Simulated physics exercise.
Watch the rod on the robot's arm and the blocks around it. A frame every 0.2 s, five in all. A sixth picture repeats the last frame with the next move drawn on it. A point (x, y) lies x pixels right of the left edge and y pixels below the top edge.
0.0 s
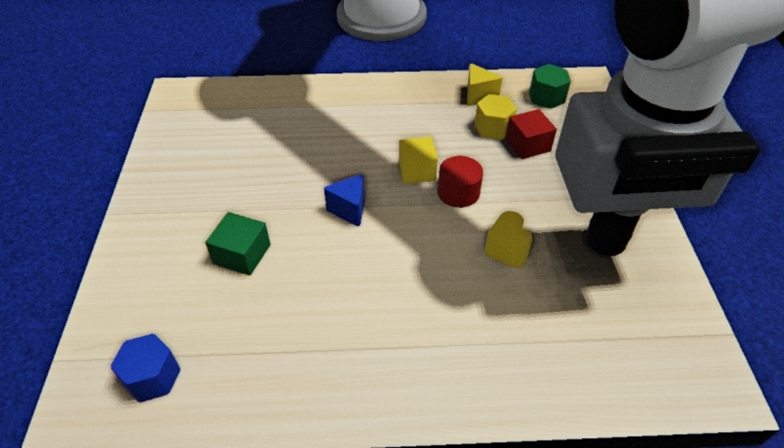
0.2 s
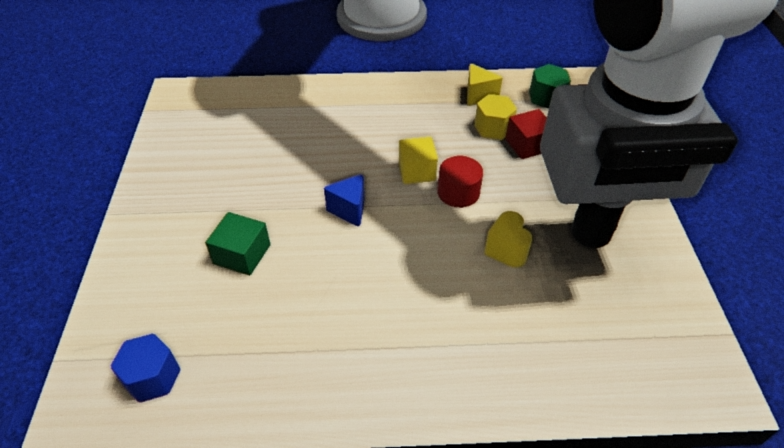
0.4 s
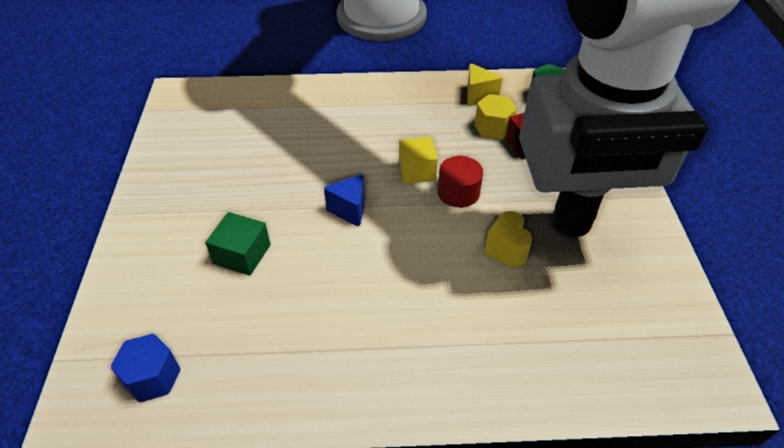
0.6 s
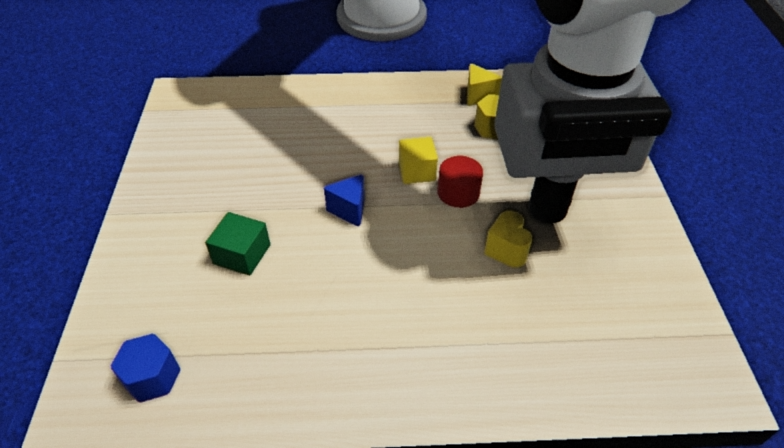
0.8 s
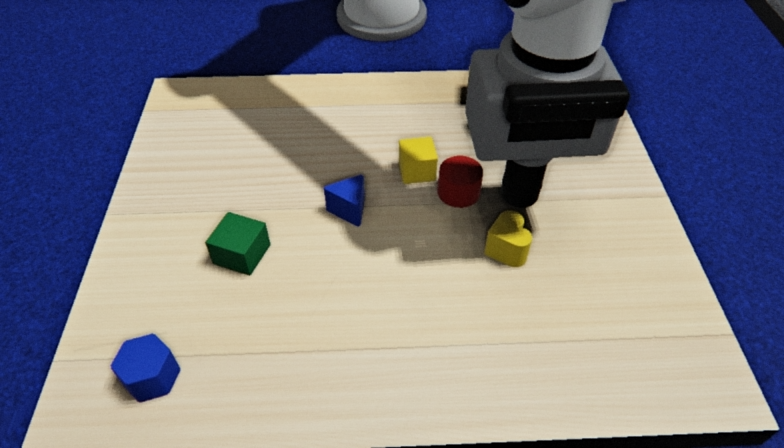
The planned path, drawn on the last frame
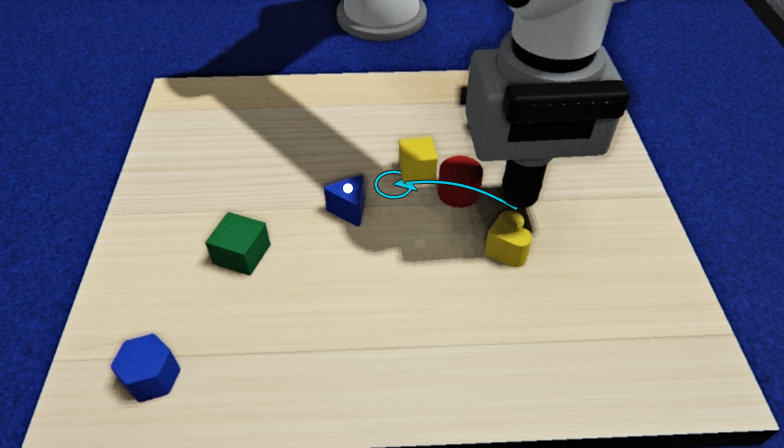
The footage shows a robot arm with a black rod moving left and away from the viewer over a wooden board, from the right side to just behind the yellow heart-shaped block, while the scattered coloured blocks stay still.
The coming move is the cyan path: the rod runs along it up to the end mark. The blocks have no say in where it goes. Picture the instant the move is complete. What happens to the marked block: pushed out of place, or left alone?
It is carried off its spot.
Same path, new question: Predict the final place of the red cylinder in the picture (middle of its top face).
In the picture, it is at (356, 173).
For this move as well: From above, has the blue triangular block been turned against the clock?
In short: Yes.
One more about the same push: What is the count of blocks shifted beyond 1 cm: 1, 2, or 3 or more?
Expect three or more.
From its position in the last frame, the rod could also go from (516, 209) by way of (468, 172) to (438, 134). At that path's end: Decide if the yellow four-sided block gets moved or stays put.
It will be nudged away from its spot.
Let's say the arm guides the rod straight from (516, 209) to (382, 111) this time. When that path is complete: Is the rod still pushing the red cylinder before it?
In short: No.
The drawn path runs from (516, 209) through (478, 190) and (436, 182) to (394, 184); the dot is on the blue triangular block.
On the path given first. One third of the way, rod (480, 177); yellow four-sided block (407, 146), turned 20° clockwise; red cylinder (440, 166).
Two thirds of the way, rod (437, 169); yellow four-sided block (390, 142), turned 80° clockwise; red cylinder (399, 168).
At the end, rod (394, 171); blue triangular block (333, 195), turned 50° anticlockwise; yellow four-sided block (373, 138), turned 115° clockwise; red cylinder (356, 173); yellow heart-shaped block not moved.
